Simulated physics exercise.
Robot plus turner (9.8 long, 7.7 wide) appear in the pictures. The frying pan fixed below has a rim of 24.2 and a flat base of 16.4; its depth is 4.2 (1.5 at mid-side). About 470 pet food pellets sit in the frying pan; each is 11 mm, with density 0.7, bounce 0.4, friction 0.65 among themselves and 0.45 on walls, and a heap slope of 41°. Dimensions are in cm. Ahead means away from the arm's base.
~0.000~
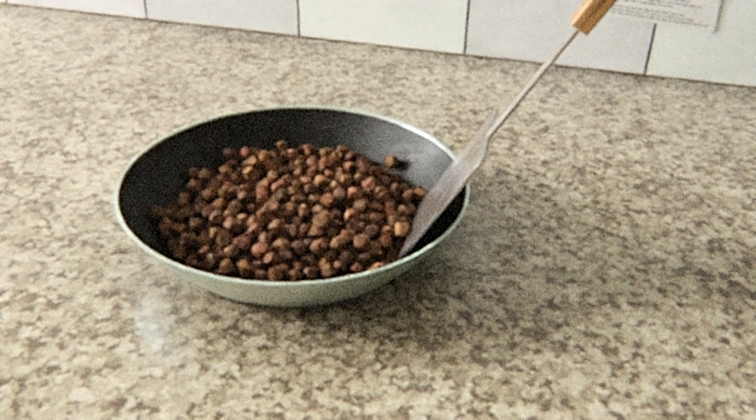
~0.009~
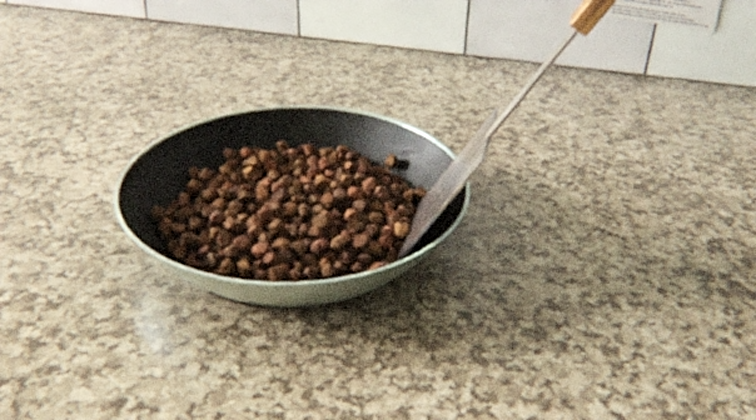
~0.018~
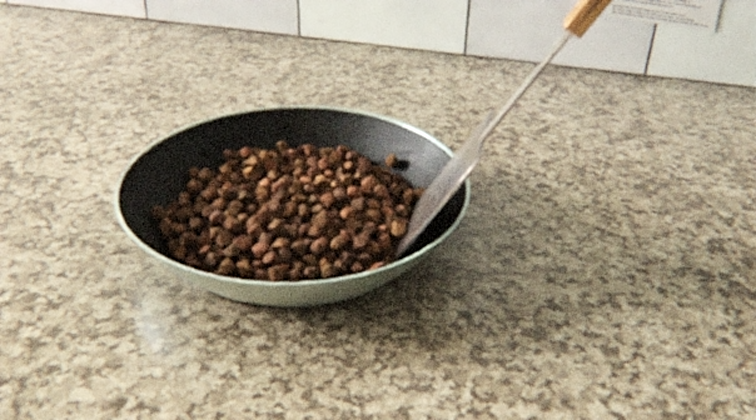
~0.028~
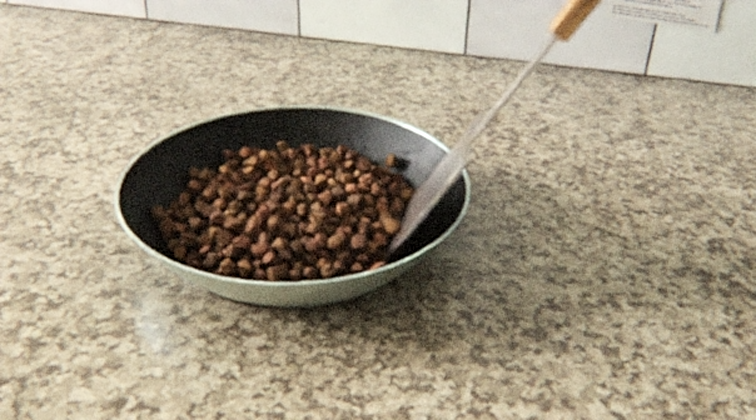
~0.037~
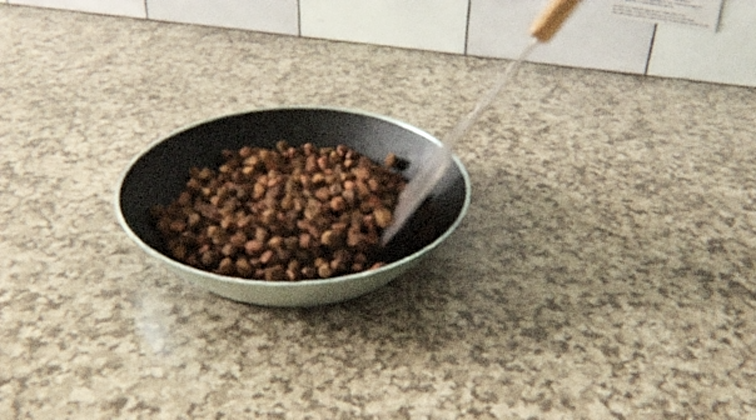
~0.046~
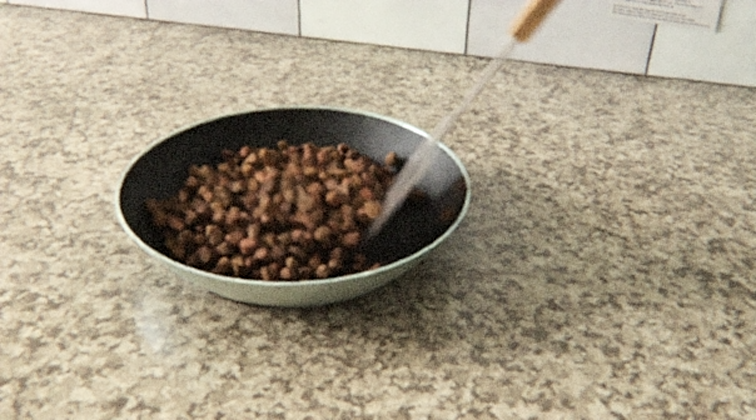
We see a dark-lined frying pan of brown pellets on a speckled countertop, with a wooden-handled turner resting at its right side; the turner then moves left, slowly at first, pushing the pellets and exposing more of the pan's surface.
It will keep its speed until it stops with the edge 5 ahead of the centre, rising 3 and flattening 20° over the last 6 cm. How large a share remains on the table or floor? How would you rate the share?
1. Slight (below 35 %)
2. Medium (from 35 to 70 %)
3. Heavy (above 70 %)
1, slight (below 35 %).
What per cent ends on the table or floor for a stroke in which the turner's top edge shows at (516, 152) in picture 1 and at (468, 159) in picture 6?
I'd put it at roughly 15 per cent.
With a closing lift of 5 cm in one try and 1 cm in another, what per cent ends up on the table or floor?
I'd put it near 15 in a hundred, then near 15 in a hundred.
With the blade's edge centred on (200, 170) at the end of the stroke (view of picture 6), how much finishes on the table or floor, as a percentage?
About 30 per cent.
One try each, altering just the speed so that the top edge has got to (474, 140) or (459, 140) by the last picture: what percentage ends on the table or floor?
Near 0 per cent in the first try and near 10 per cent in the second.
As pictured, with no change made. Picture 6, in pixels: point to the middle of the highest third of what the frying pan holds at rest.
At about (185, 187).
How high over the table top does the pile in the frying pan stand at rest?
Close to 5.5 centimetres high.
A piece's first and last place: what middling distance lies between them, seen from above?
It comes to some 4 cm.
After 0.07 s, sloping 59°, highest piece 11 above the table; 472 in the frying pan, 2 on the blade or in flight.
After 0.09 s, sloping 54°, highest piece 16 above the table; 472 in the frying pan, 2 on the blade or in flight.
After 0.30 s, sloping 40°, highest piece 44 above the table; 404 in the frying pan, 53 on the table or floor, 17 on the blade or in flight.
After 1.35 s, sloping 40°, highest piece 5 above the table; 403 in the frying pan, 71 on the table or floor.
In the end, 403 in the frying pan, 71 on the table or floor. That is 15 % on the table or floor.
